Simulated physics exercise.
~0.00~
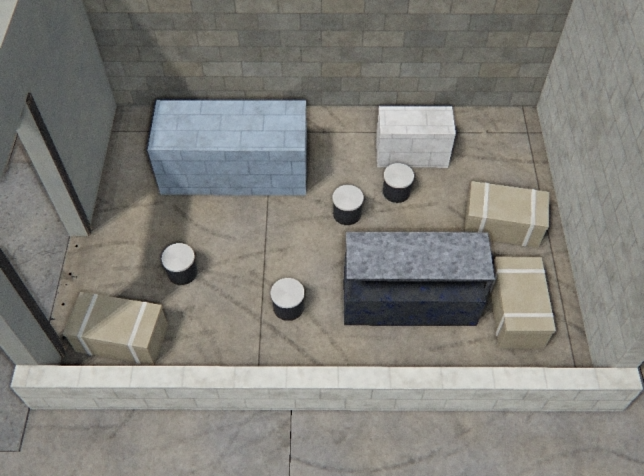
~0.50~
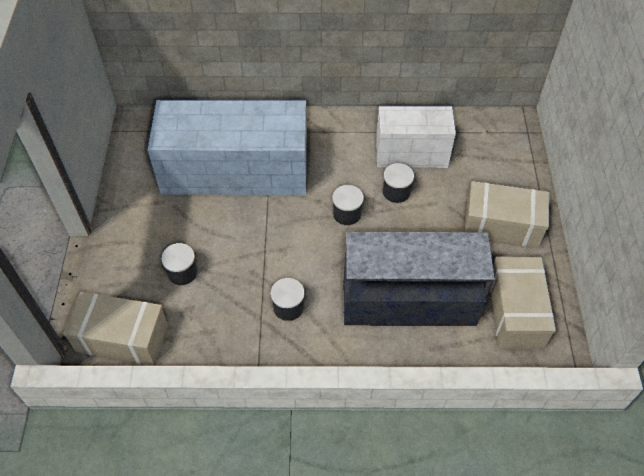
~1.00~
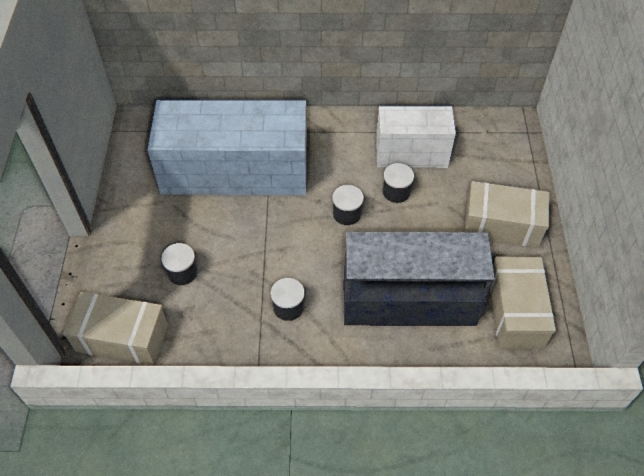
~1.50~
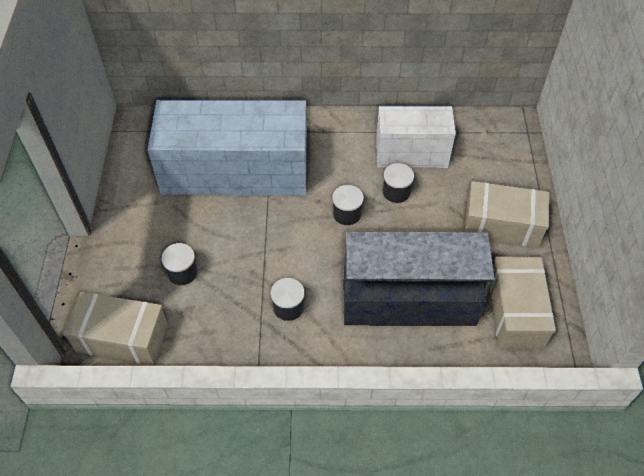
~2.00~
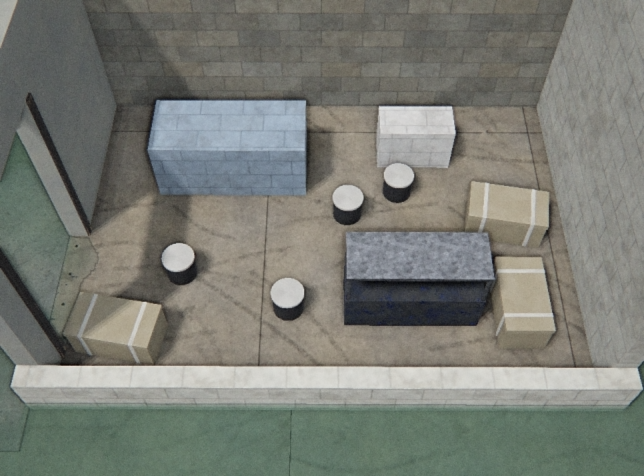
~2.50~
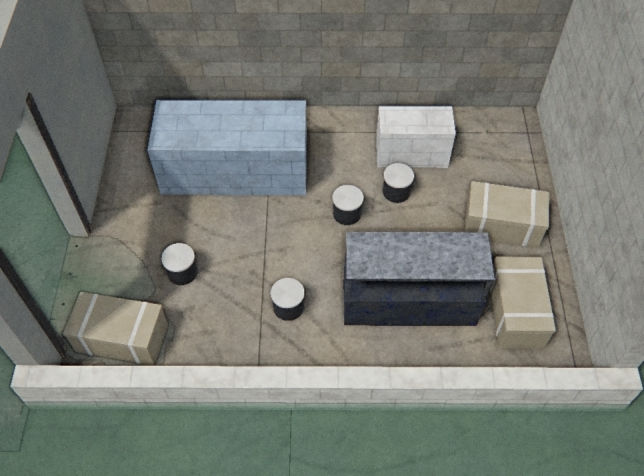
Greenish water spreads over the grey ground outside a small walled store, seen from a fixed, high viewpoint looking down. Inside stand a long pale-blue block at back left, a white block at back right, a dark counter at right, four dark pails with pale tops and three tan trunks near the sides. The water covers the front strip, then creeps through the left doorway onto the brown floor, while every object stays still.
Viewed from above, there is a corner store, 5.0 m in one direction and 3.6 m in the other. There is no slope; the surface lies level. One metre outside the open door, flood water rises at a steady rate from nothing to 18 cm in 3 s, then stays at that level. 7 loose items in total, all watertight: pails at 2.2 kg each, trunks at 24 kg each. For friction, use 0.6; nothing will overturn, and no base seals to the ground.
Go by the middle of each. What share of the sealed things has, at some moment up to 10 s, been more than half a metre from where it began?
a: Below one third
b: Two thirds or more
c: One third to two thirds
The answer is b.
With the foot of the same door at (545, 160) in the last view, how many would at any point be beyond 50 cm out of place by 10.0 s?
The answer then is 4.
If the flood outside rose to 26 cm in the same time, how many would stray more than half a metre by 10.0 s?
In that case 7 of them.
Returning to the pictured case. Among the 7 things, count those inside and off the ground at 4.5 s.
That would be 0 of them.
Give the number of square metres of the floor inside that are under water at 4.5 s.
About 6.5 m2.
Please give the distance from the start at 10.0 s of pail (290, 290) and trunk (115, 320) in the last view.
They sit 250 cm and 200 cm away, in the order given.
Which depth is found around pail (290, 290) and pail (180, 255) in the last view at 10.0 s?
Close to 12 and 12 centimetres.
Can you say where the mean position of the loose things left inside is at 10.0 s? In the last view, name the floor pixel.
That lands at roughly (476, 223).
After 3.5 s 1 of 7 are over 50 cm from their spots; 0 afloat.
After 4.5 s 1 of 7 are over 50 cm from their spots; 0 afloat.
After 7.0 s 5 of 7 are over 50 cm from their spots; 3 afloat.
After 10.0 s 5 of 7 are over 50 cm from their spots, and 5 have been at some point; 6 afloat.
